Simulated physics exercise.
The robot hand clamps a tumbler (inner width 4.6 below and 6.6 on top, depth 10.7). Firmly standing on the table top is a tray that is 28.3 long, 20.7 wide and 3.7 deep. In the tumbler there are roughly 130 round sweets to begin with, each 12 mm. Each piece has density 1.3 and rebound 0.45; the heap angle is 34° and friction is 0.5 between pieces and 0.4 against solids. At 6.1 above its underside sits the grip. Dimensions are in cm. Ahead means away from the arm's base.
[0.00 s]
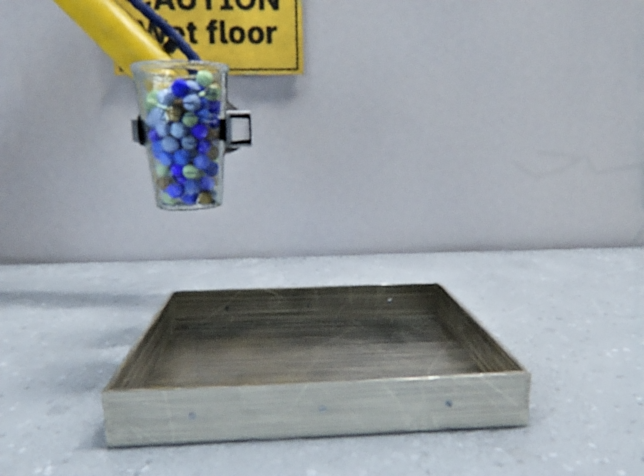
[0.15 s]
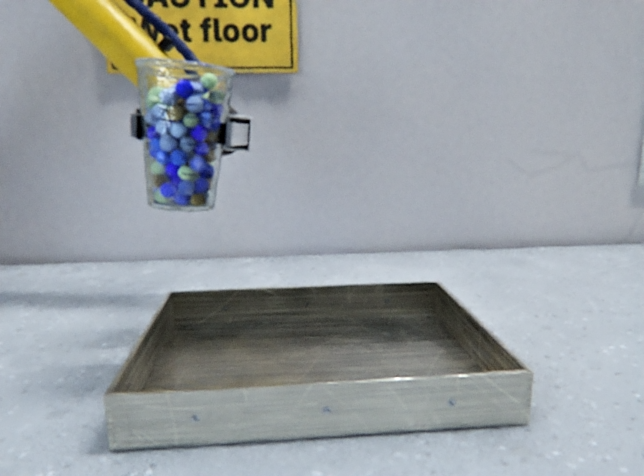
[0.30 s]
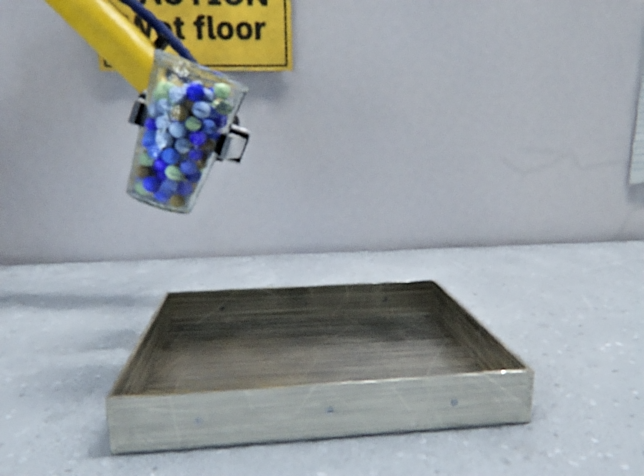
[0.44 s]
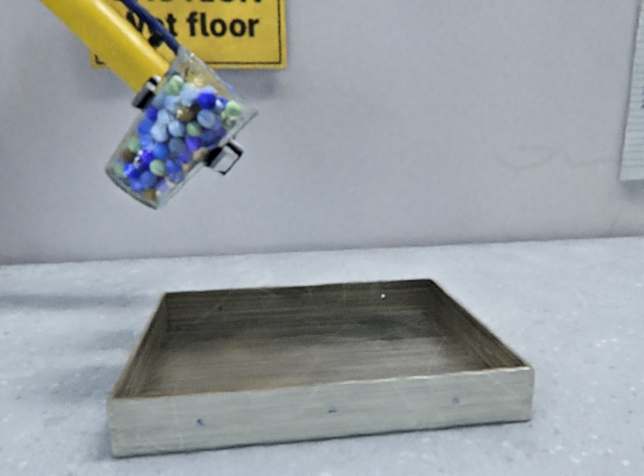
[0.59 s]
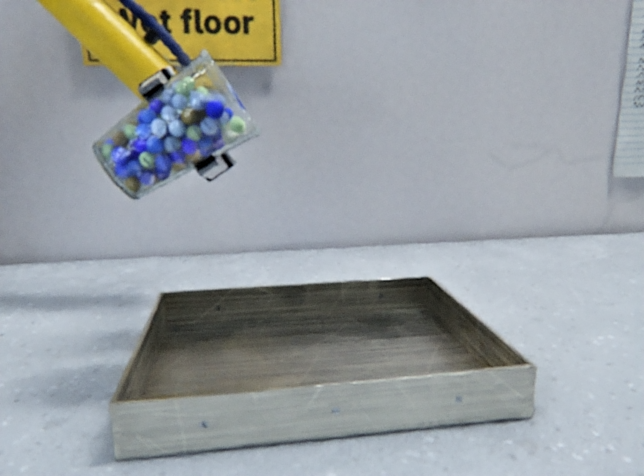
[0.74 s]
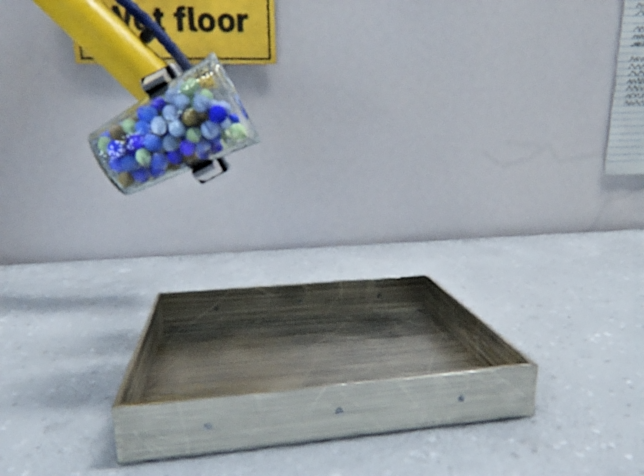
Above a tray on a table, a robot hand tilts a tumbler of round sweets forward.
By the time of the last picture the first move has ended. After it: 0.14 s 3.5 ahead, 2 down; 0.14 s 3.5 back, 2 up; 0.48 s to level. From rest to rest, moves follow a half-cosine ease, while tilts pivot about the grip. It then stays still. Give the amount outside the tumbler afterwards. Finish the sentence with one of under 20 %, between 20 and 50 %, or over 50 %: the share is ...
The share is under 20 %.
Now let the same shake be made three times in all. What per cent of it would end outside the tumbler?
Then roughly 10 percent.
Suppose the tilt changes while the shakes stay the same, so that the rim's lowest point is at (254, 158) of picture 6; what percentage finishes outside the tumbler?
It comes out near 30 percent.
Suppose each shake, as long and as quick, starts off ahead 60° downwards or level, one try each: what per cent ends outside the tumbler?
It comes to around 0 per cent on the first try and around 15 per cent on the second.
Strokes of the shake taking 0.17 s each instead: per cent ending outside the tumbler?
I'd expect some 5 per cent.
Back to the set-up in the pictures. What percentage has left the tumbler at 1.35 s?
About 5 per cent.
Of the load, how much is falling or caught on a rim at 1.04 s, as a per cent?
Some 6 percent.
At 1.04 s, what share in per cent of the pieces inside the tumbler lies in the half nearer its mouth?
About 50 per cent.
By 1.04 s, tilted 64° forward, highest piece 23 above the table; 118 in the tumbler, 8 in flight or on a rim.
By 1.35 s, tilted 15° forward, highest piece 25 above the table; 118 in the tumbler, 8 in the tray.
By 1.70 s, level, highest piece 25 above the table; 118 in the tumbler, 8 in the tray.
By 2.75 s, level, highest piece 25 above the table; 118 in the tumbler, 8 in the tray.
Final count, 118 in the tumbler, 8 in the tray. That is 6 % outside the tumbler.
